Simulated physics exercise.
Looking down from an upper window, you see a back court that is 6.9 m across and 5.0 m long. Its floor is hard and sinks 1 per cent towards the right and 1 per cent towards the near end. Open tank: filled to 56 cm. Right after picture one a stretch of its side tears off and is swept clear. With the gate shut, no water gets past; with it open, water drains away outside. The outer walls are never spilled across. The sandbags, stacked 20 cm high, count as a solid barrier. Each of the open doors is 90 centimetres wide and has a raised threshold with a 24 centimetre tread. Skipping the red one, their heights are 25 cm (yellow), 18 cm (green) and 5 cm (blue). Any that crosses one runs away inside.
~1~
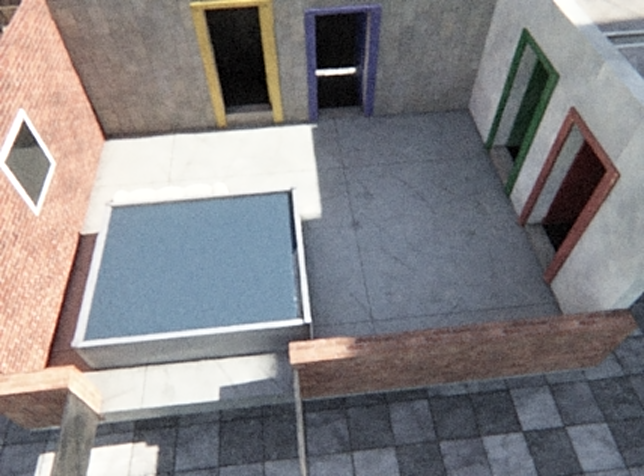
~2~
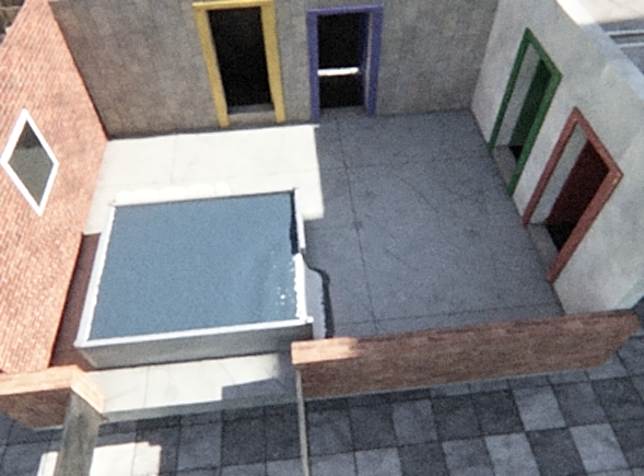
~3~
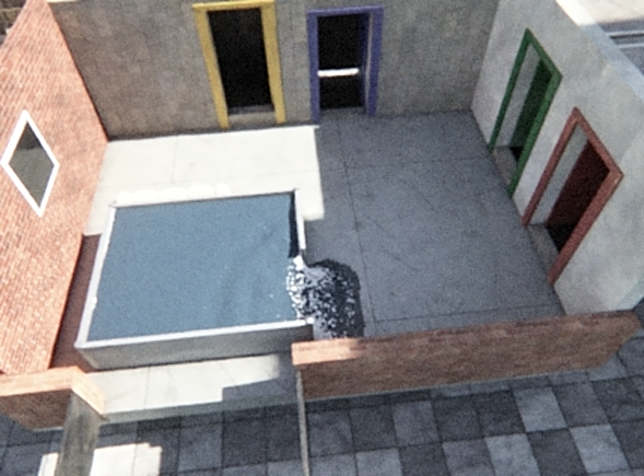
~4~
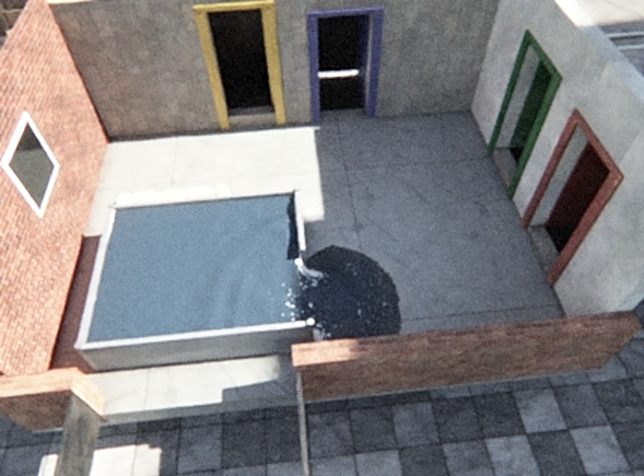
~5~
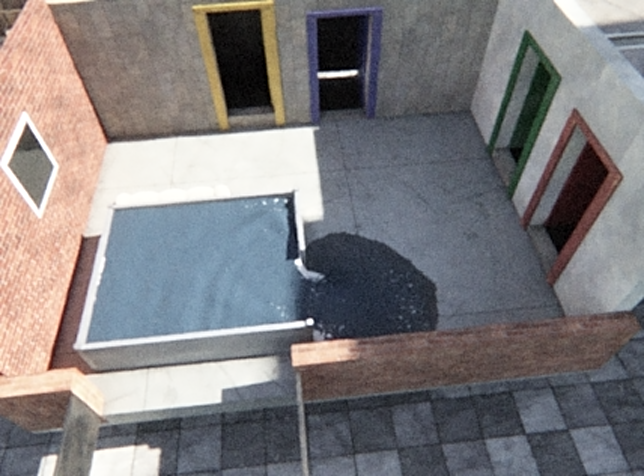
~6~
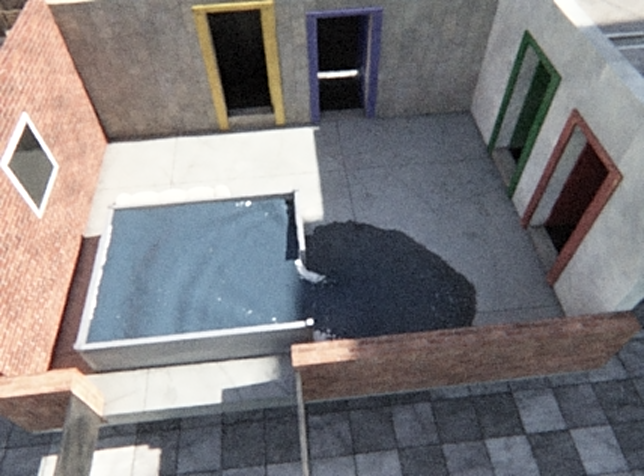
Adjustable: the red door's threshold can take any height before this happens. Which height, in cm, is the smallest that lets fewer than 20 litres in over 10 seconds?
The smallest is roughly 25 cm.
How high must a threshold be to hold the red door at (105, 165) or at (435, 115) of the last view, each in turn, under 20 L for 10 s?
Roughly 10.5 cm, then roughly 23 cm.
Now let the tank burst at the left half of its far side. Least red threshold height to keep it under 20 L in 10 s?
In that case you'd want it roughly 7.5 cm high.
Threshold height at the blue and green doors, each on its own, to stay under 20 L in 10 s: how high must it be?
Some 6.0 cm for blue, some 9.0 cm for green.
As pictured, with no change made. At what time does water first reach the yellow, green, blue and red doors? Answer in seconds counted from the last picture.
For yellow it's 4.5 s, for green 1.4 s, for blue 3.4 s, and for red 0.5 s.
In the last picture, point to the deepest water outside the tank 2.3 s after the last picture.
At about pixel (553, 323).
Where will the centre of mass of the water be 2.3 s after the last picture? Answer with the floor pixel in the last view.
The balance point sits at roughly (320, 281).
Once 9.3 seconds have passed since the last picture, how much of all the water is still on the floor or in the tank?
Some 86 %.
Then, 0.7 s after the last picture water covers 30 % of the floor, deepest (38 cm) near (577, 346); 13 cm at the red door, 0 litres in over its 10 cm threshold.
Then, 2.3 s after the last picture water covers 35 % of the floor, deepest (39 cm) near (553, 323); 27 cm at the red door, 96 litres in over its 10 cm threshold.
Then, 9.3 s after the last picture water covers 90 % of the floor, deepest (15 cm) near (528, 239); 14 cm at the red door, 412 litres in over its 10 cm threshold.
At the red door as built, the water peaked near 28 cm, 2.5 s after the last picture.
Run again over the same 10 s with other heights there, 64 litres in over 20.5 cm, 8 litres over 27.5 cm. The limit of 20 litres is kept from about 25 cm up.
